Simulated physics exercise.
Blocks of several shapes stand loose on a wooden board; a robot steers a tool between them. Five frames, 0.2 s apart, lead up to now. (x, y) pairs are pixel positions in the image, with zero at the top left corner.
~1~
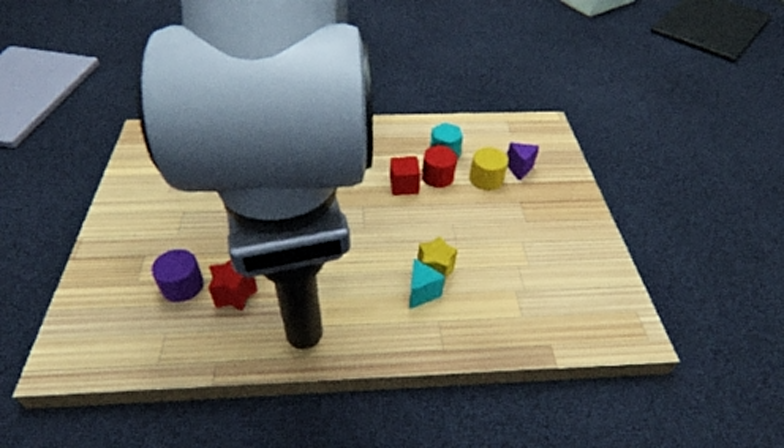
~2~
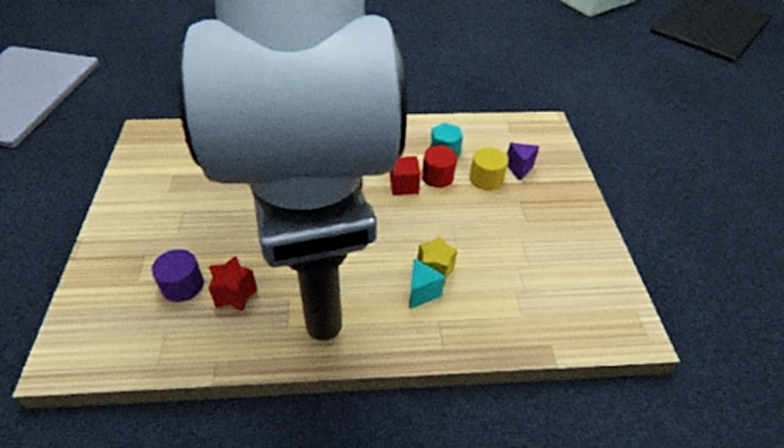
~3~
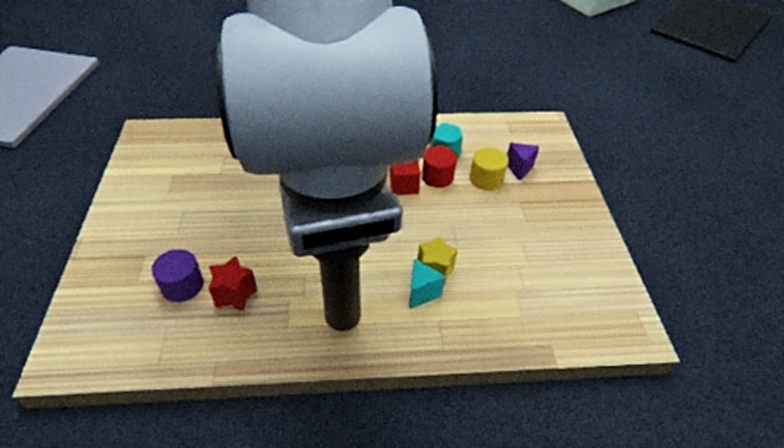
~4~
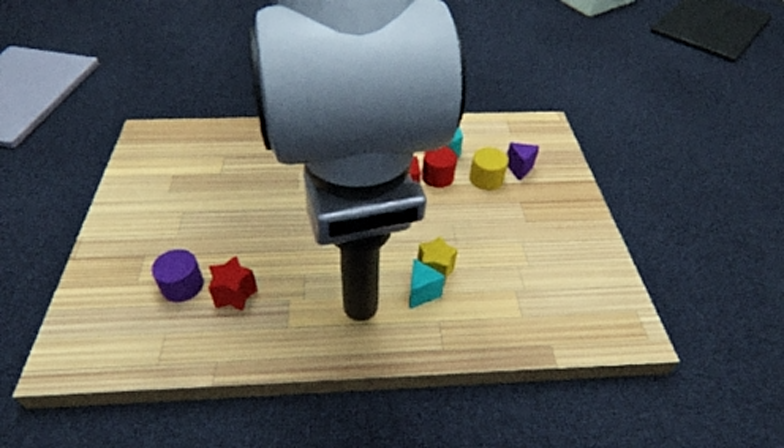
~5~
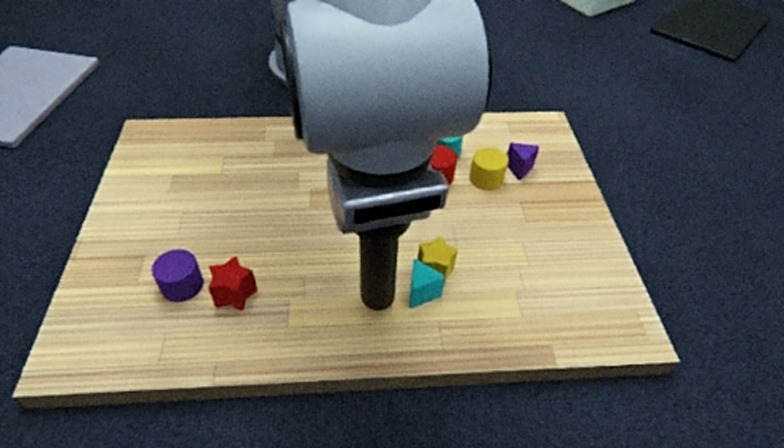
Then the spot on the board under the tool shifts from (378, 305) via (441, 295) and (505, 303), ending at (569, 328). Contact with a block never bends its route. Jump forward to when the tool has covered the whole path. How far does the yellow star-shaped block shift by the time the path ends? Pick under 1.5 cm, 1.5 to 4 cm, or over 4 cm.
Once the path ends, it will sit under 1.5 cm from where it is now.
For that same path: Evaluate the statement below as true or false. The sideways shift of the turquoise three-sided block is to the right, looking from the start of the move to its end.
False
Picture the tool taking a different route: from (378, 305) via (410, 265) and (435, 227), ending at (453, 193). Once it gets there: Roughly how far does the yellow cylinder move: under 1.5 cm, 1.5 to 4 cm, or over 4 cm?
Goes under 1.5 cm.
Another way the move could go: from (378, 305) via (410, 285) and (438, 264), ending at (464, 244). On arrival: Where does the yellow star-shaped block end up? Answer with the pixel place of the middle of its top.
Answer: (498, 223).
The first path, step by step. One third of the way, tool at (444, 286); turquoise three-sided block at (470, 264), turned 50° anticlockwise; yellow star-shaped block at (444, 244), turned 20° anticlockwise.
Two thirds of the way, tool at (509, 294); turquoise three-sided block at (505, 259), turned 80° anticlockwise; yellow star-shaped block at (444, 244), turned 20° anticlockwise.
At the end, tool at (573, 320); turquoise three-sided block at (505, 259), turned 80° anticlockwise; yellow star-shaped block at (444, 244), turned 20° anticlockwise.
